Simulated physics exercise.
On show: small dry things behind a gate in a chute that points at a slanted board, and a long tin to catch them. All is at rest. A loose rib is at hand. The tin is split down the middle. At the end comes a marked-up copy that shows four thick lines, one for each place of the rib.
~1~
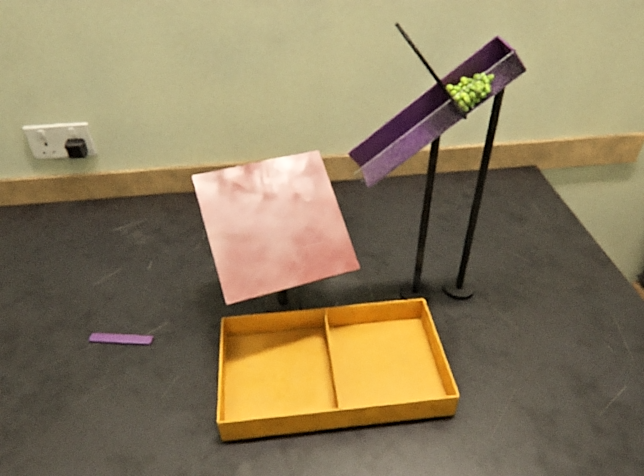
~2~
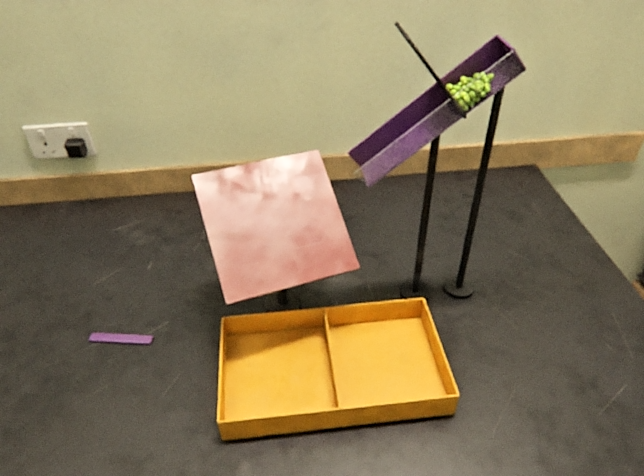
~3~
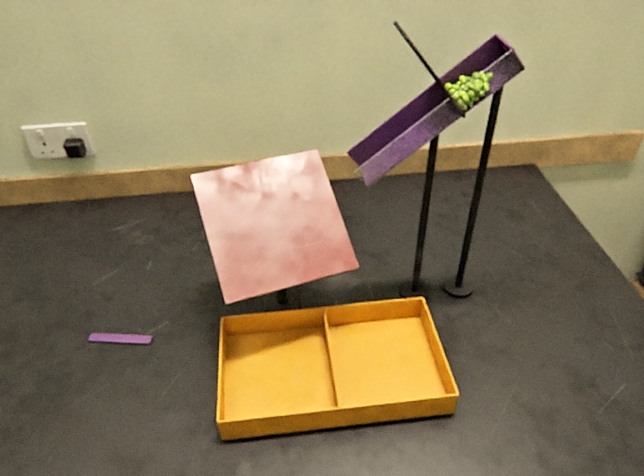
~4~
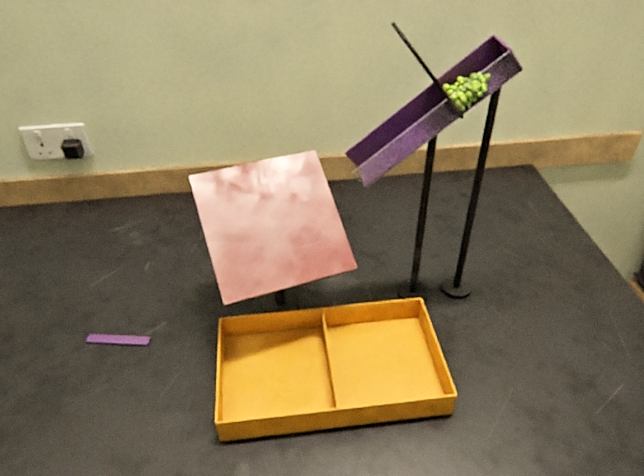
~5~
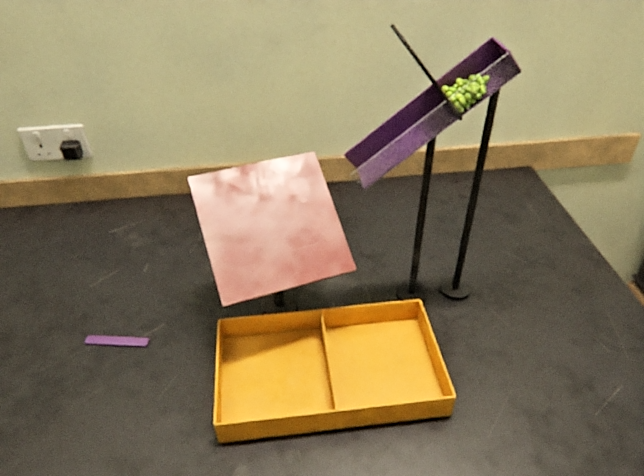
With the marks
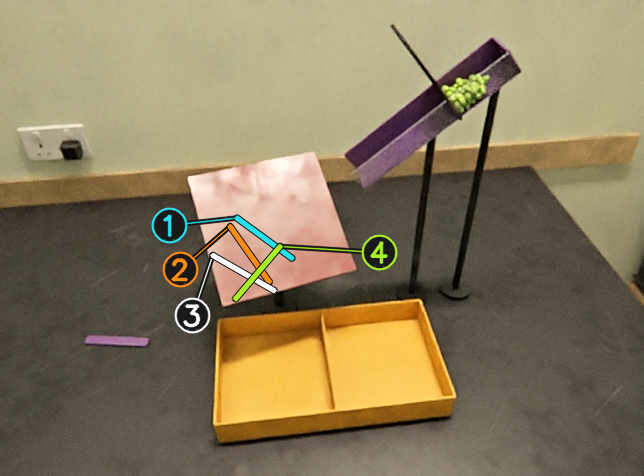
On a dark tabletop by a pale green wall, a sloping purple chute holds green peas behind a thin black gate, near a tilted pinkish board and a divided yellow tin; a purple strip lies at left, and nothing visibly moves.
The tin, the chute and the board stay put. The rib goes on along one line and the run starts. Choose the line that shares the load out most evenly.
It is 1.
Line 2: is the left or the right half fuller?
More lands on the left.
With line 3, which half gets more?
More lands on the left.
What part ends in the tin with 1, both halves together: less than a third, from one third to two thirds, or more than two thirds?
It is more than two thirds.
On the marked copy, line 1 from (236, 218) to (291, 258); line 2 from (230, 226) to (269, 282); line 3 from (212, 255) to (274, 290); line 4 from (280, 246) to (235, 298).
For line 1, of what is caught, close to half in the left half, close to half in the right.
For line 2, of what is caught, the bulk in the left half, close to a quarter in the right.
For line 3, of what is caught, the bulk in the left half, close to a quarter in the right.
For line 4, of what is caught, the bulk in the left half, close to a quarter in the right.
